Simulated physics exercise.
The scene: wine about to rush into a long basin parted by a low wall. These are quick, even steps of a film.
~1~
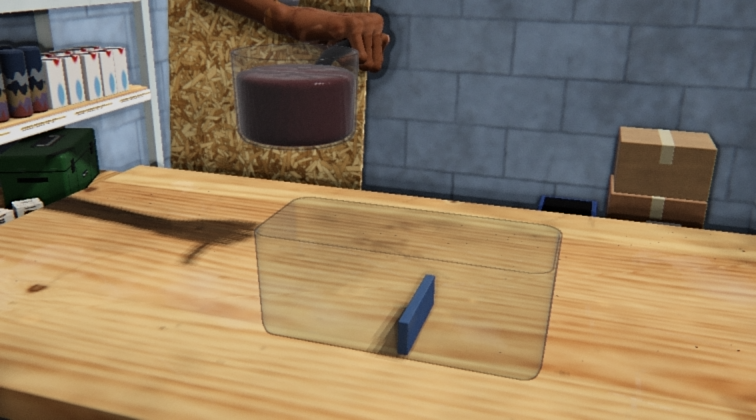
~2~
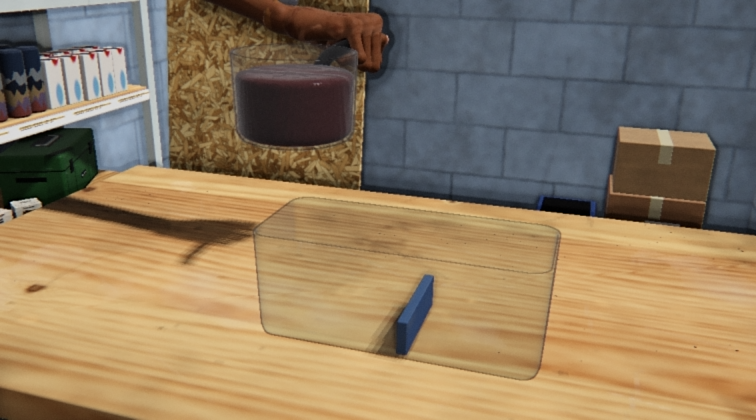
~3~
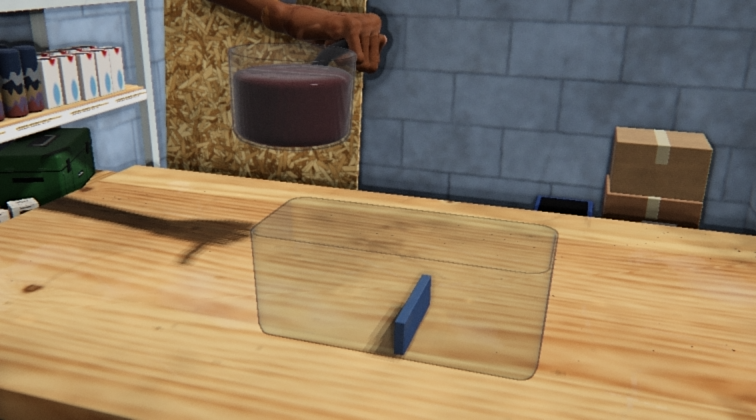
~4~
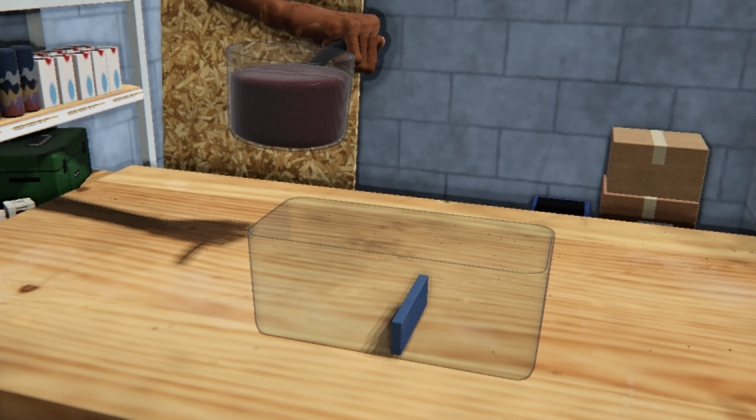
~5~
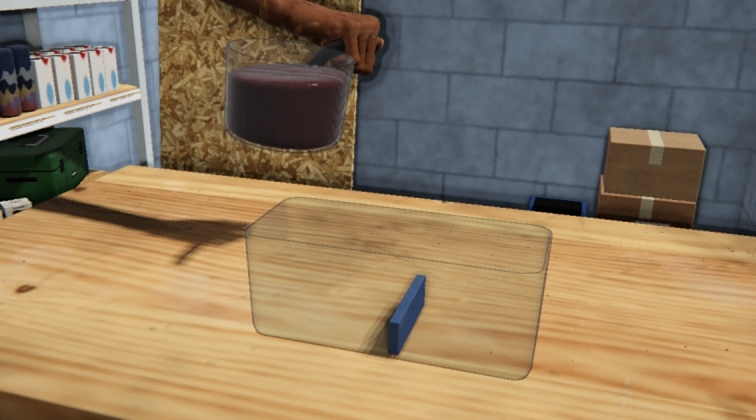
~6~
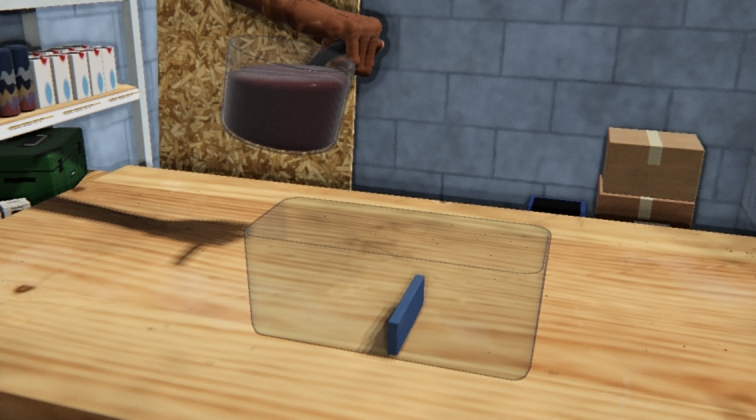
To begin with, a hand holds a clear pot of dark red wine above and behind a long, see-through basin with a low blue wall inside, on a wooden table. The pot drifts very slightly left, then begins to tilt gently as its right side dips a little, the wine staying inside.
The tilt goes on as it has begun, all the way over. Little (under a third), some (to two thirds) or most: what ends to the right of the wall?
In the end from a third to two thirds is right of the wall.
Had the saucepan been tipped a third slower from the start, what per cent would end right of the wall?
Some 55 per cent.
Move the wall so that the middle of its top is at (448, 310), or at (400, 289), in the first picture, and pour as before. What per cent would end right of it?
Roughly 15 per cent, and 75 per cent.
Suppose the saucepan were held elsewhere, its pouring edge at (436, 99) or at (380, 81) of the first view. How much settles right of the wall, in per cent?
First some 85, then 75 per cent.
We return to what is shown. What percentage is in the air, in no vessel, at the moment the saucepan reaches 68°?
It comes to 25 per cent or so.
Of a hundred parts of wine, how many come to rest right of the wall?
It comes to 50 per cent or so.
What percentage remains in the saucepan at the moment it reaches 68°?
It comes to 75 per cent or so.
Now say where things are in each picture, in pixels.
Tilt 0°; pouring edge (354, 57); surface from (245, 71) to (353, 76); the long basin's rim runs from (276, 215) to (558, 252); the wall's top is at (418, 298), in the first picture.
Tilt 0°; pouring edge (353, 58); surface from (244, 69) to (352, 77), in the second picture.
Tilt 2°; pouring edge (351, 59); surface from (242, 69) to (350, 77), in the third picture.
Tilt 4°; pouring edge (350, 62); surface from (240, 69) to (348, 78), in the fourth picture.
Tilt 8°; pouring edge (349, 66); surface from (239, 70) to (346, 79), in the fifth picture.
Tilt 12°; pouring edge (350, 72); surface from (237, 70) to (348, 79), in the sixth picture.
A moment on, the saucepan is tipped part way and 74 per cent is still to pour, 3 is left of the wall and 0 right of it.
Next, the saucepan is tipped on its side and 21 per cent is still to pour, 20 is left of the wall and 41 right of it.
Then the saucepan is tipped on its side and 4 per cent is still to pour, 43 is left of the wall and 48 right of it.
Later the saucepan is tipped on its side and 0 per cent is still to pour, 50 is left of the wall and 49 right of it.
In the end 51 per cent lies left of the wall, 49 right of it and 1 outside.
